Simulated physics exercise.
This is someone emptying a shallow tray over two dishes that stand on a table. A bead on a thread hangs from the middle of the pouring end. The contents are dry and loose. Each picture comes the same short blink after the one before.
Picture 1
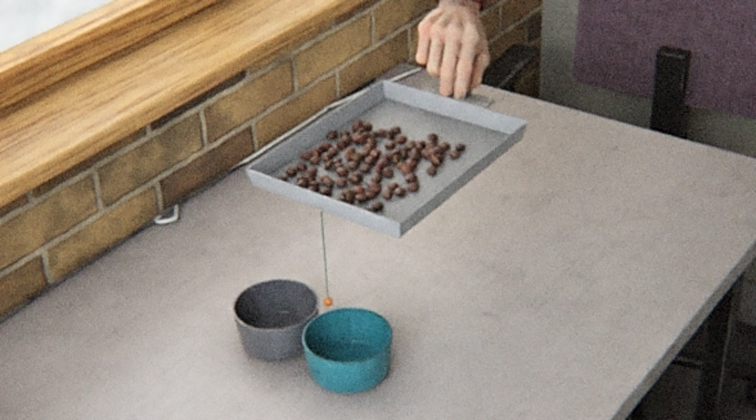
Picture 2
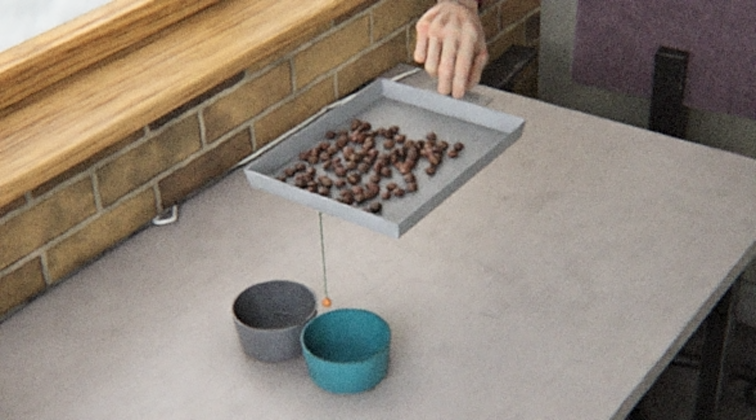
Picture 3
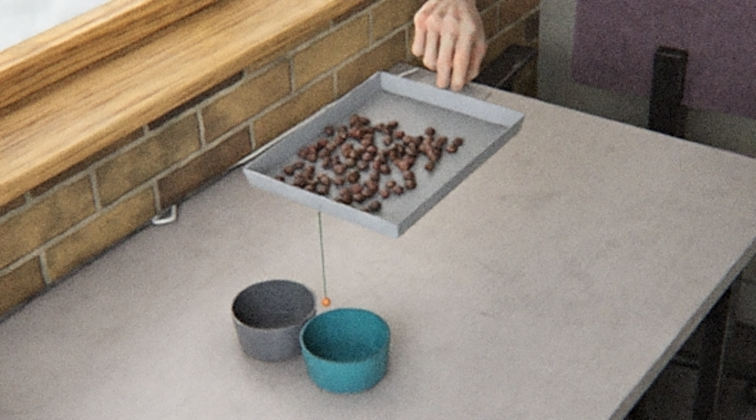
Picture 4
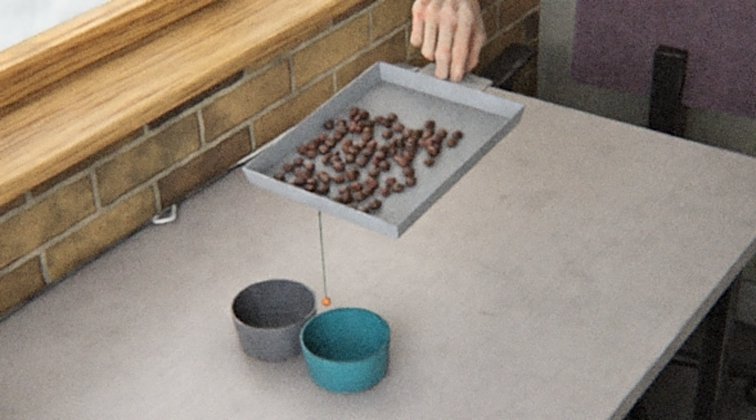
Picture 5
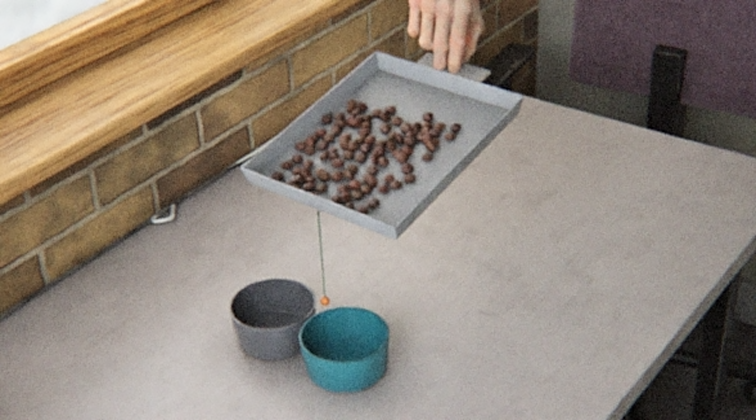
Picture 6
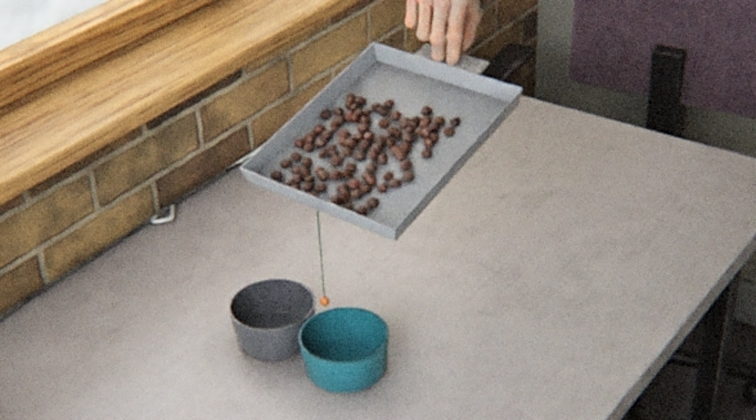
We see a hand holding a shallow gray tray of small brown pieces above a gray dish and a teal dish on a table, gradually raising the tray's far end, while the pieces stay bunched and a bead hangs below.
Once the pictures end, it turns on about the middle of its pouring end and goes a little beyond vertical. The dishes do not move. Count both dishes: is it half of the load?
In the dishes lies only the smaller part of it.
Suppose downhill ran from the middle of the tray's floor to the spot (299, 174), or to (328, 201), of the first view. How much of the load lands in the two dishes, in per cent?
Roughly 60 per cent, and 50 per cent.
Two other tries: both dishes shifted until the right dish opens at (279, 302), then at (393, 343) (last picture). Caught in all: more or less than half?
At the first place less than half, at the second the smaller part.
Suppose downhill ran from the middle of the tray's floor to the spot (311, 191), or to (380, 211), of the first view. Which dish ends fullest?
At the first place the left one, at the second the right one.
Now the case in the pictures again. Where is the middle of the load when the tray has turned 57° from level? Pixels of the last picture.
Roughly at (335, 180).
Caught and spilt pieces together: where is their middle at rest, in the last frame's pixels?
Roughly at (331, 391).
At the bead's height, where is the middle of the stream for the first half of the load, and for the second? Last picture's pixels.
Early half (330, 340), late half (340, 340).
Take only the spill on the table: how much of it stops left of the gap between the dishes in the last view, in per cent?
Close to 60 per cent.
Just after the last frame, tray tipped steeply; every one on the tray.
A moment on, tray tipped right over; roughly two thirds on the tray; just a few outside both; roughly a third in the air.
Further on, tray tipped past a quarter turn; roughly a third in the right dish; just a few in the left dish; roughly two thirds outside both.
When it is over, tray tipped past a quarter turn; roughly a third in the right dish; just a few in the left dish; roughly two thirds outside both.
